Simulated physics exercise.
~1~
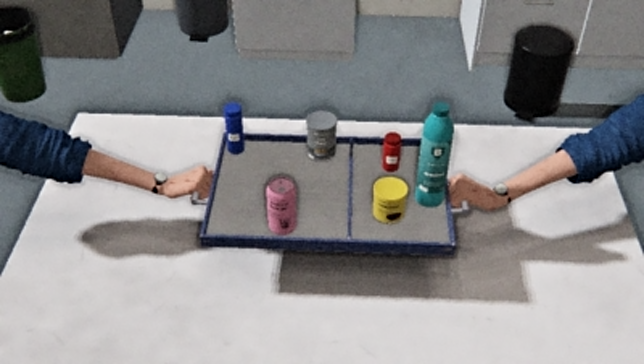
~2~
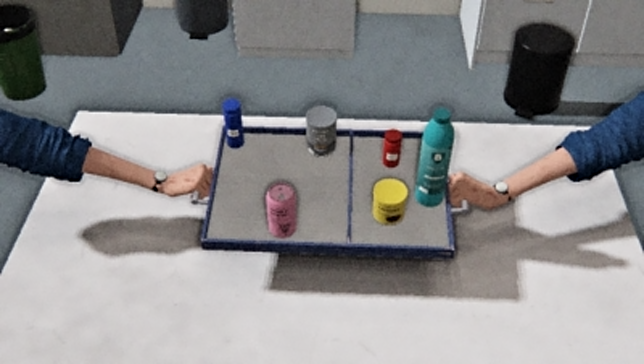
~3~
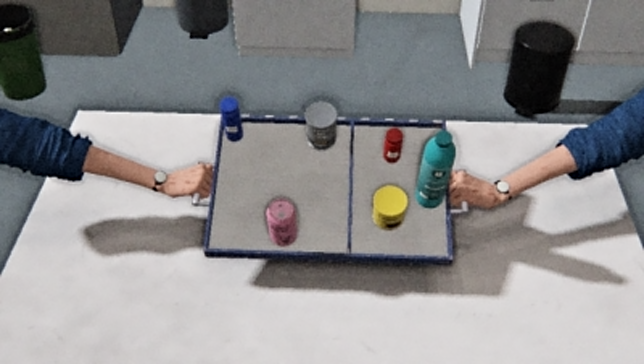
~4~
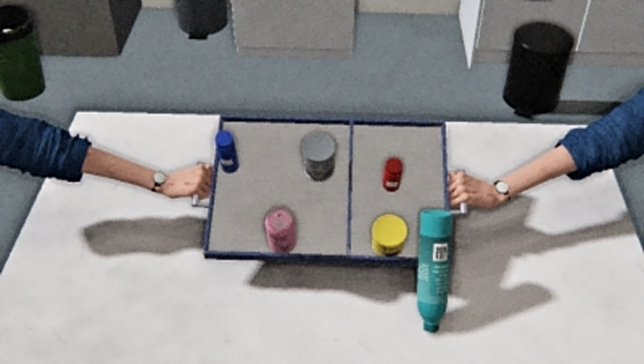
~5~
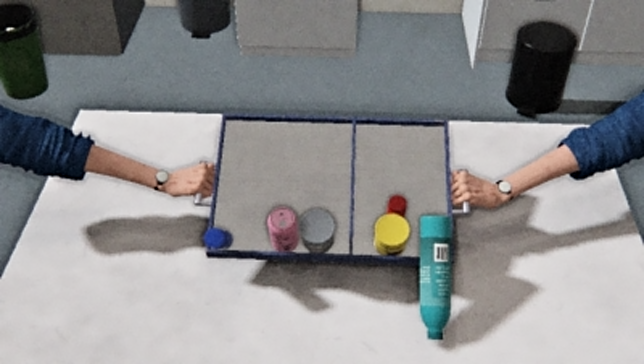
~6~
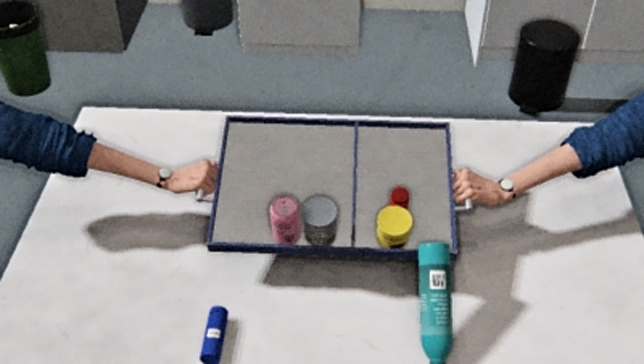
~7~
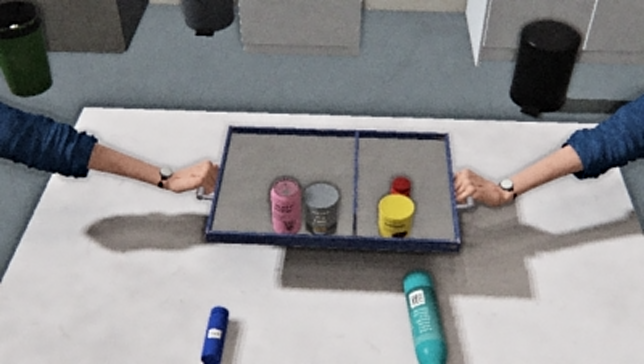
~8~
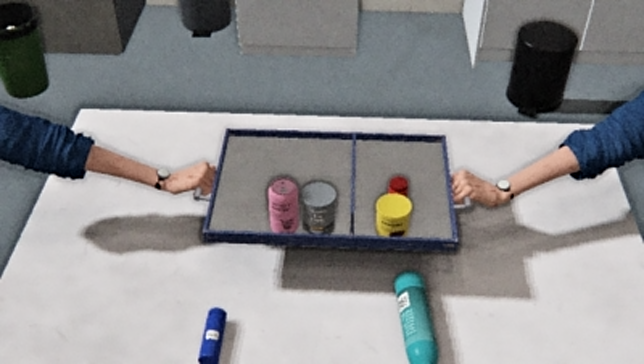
At first, two hands hold a divided blue-rimmed tray above a white table, with a turquoise bottle, a pink can, a grey tin, a yellow tin and two small shakers, one blue and one red, standing on it. The hands tip the near edge down, and the turquoise bottle leans, then topples over that edge. The grey tin and both shakers slide towards the viewer, and the blue shaker drops off too. As the tray levels again, the bottle settles on its side. Finally, the bottle and blue shaker lie on the table, while the other four remain upright aboard.
